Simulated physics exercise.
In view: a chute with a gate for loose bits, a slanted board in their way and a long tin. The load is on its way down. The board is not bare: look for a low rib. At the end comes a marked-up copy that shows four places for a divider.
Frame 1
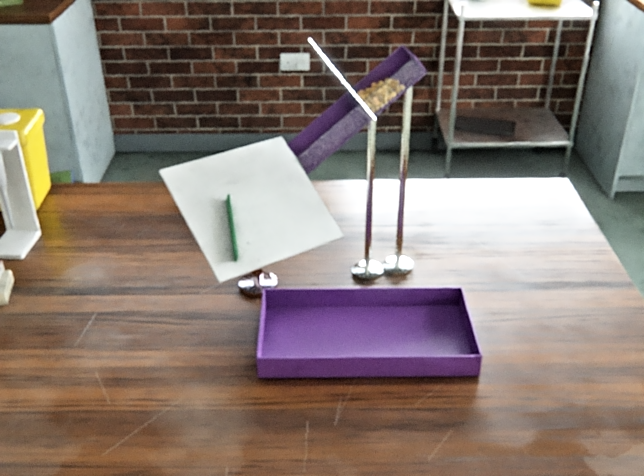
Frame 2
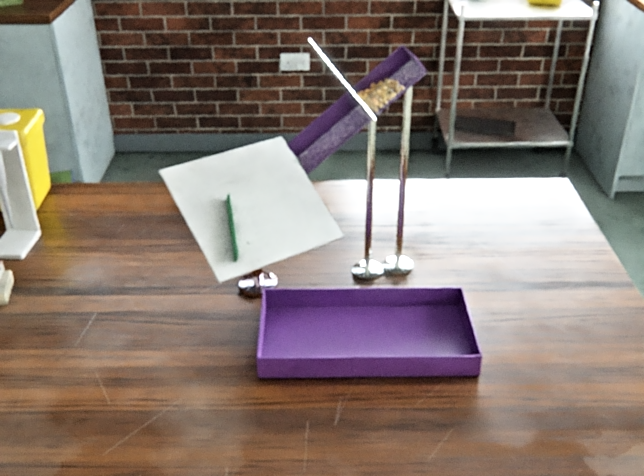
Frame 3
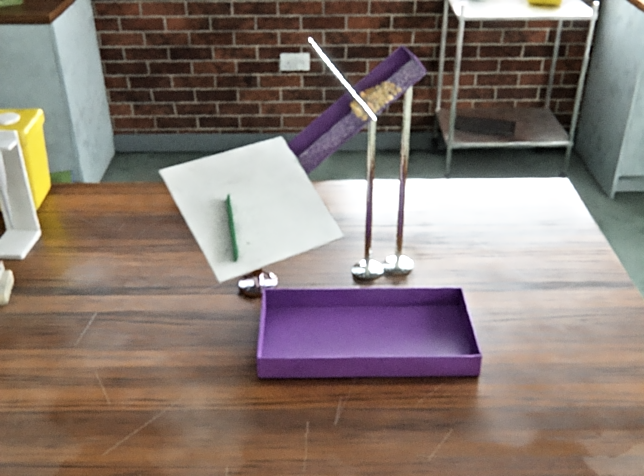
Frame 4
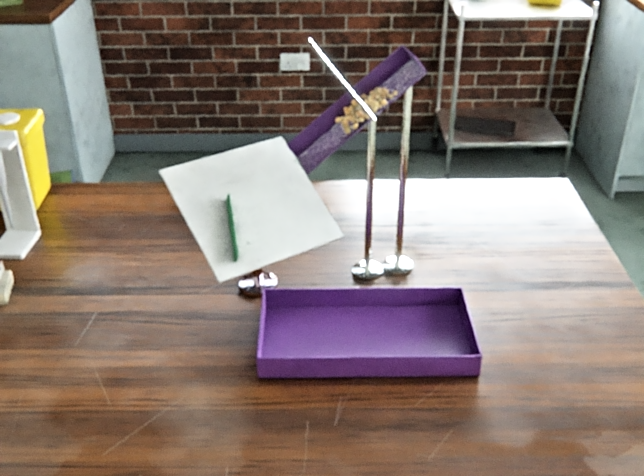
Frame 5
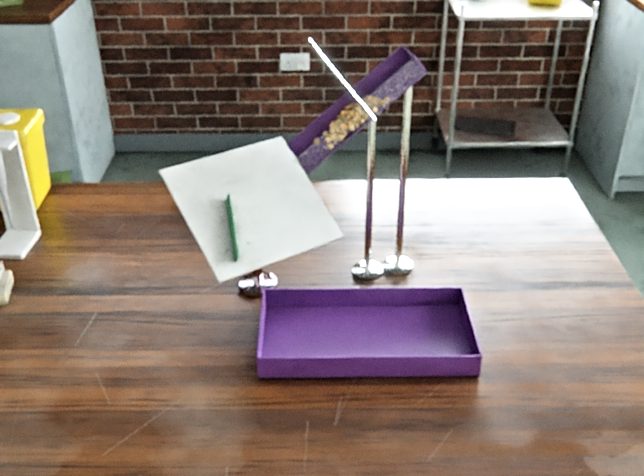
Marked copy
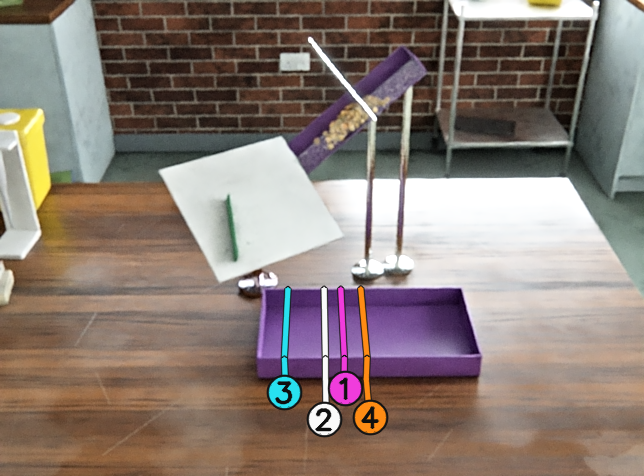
Small tan bits slid a short way down a sloping purple chute, moving leftward and spreading out a little, while the tilted white board with its green strip and the empty purple tray stayed still.
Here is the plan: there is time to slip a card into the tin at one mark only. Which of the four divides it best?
Choose 3.
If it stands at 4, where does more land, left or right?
Left.
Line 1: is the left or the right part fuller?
The left side.
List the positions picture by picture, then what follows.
The first frame shows load behind the gate near (376, 94), dried chickpeas; lip of the chute near (303, 166), sloping fairly steeply.
The second frame shows middle of the board near (253, 203), tilted fairly steeply; middle of its low edge near (285, 257); of its high edge near (223, 153).
The third frame shows front corners of the tin near (257, 358) and (482, 355), empty; front of the load near (355, 110).
The fourth frame shows middle of the load near (362, 106); its front near (338, 120), close to a third of the way to the lip; rib from (229, 194) to (238, 256).
The fifth frame shows middle of the load near (349, 117); its front near (317, 141), close to two thirds of the way to the lip.
On the marked copy, line 1 crosses the front rim at (344, 357); line 2 crosses the front rim at (325, 357); line 3 crosses the front rim at (284, 357); line 4 crosses the front rim at (367, 357).
With 1, of what is caught, all but a few on the left of the divider, a small share on the right.
With 2, of what is caught, all but a few on the left of the divider, a small share on the right.
With 3, of what is caught, close to half on the left of the divider, close to half on the right.
With 4, of what is caught, the whole lot on the left of the divider, none at all on the right.
